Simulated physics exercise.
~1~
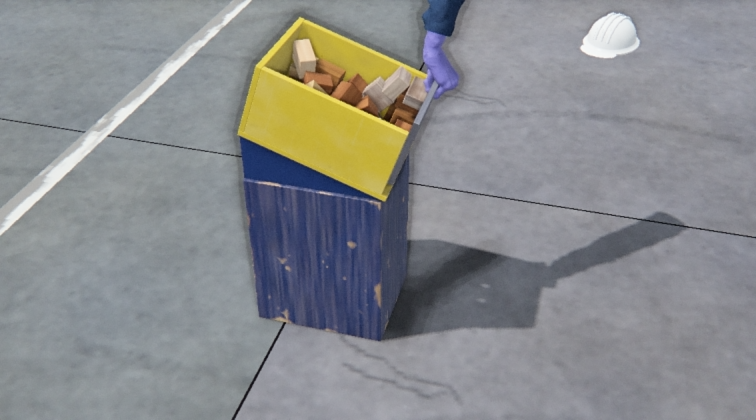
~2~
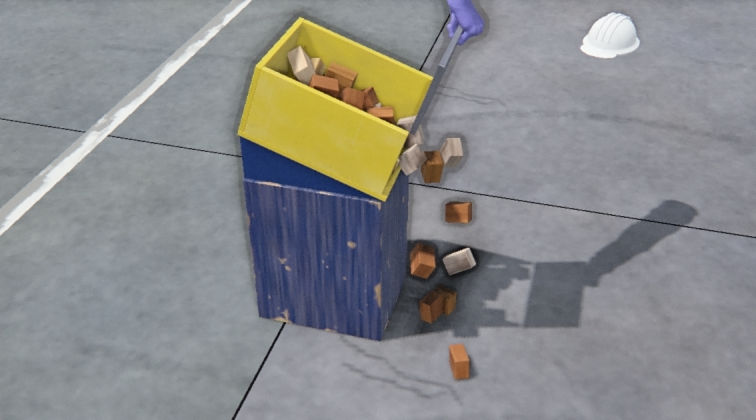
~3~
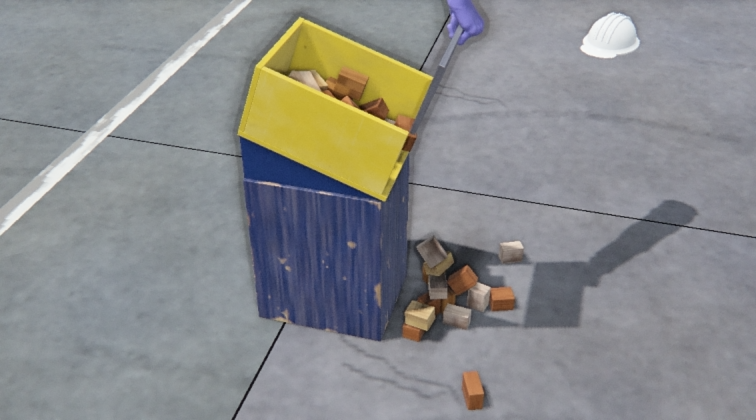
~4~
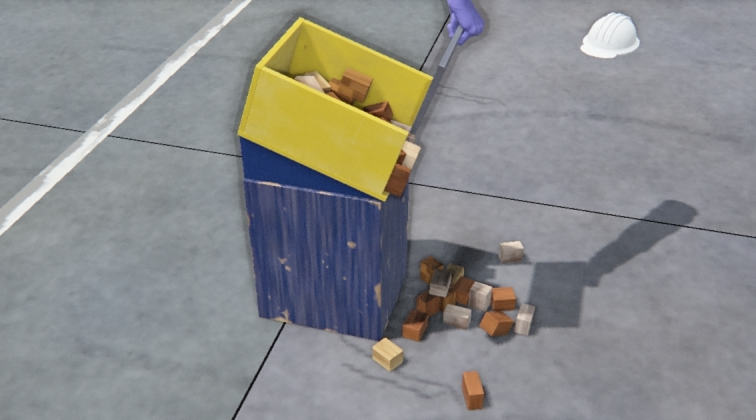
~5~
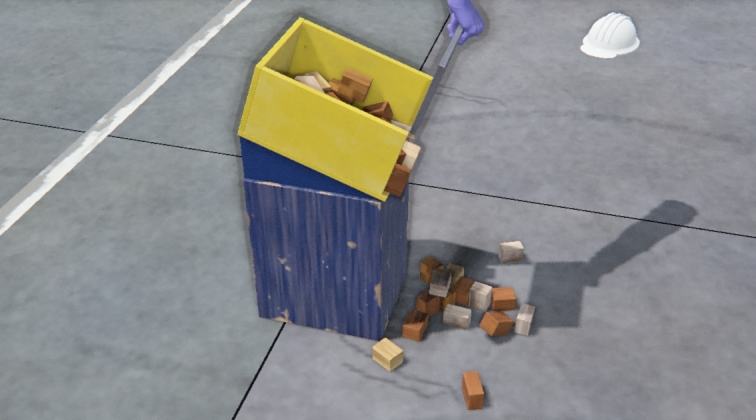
On a grey concrete floor, a gloved hand lifted the gate of a tilted yellow bin on a blue stand, and wooden blocks tumbled out to the right, settling in a scattered pile below while many others stayed inside.
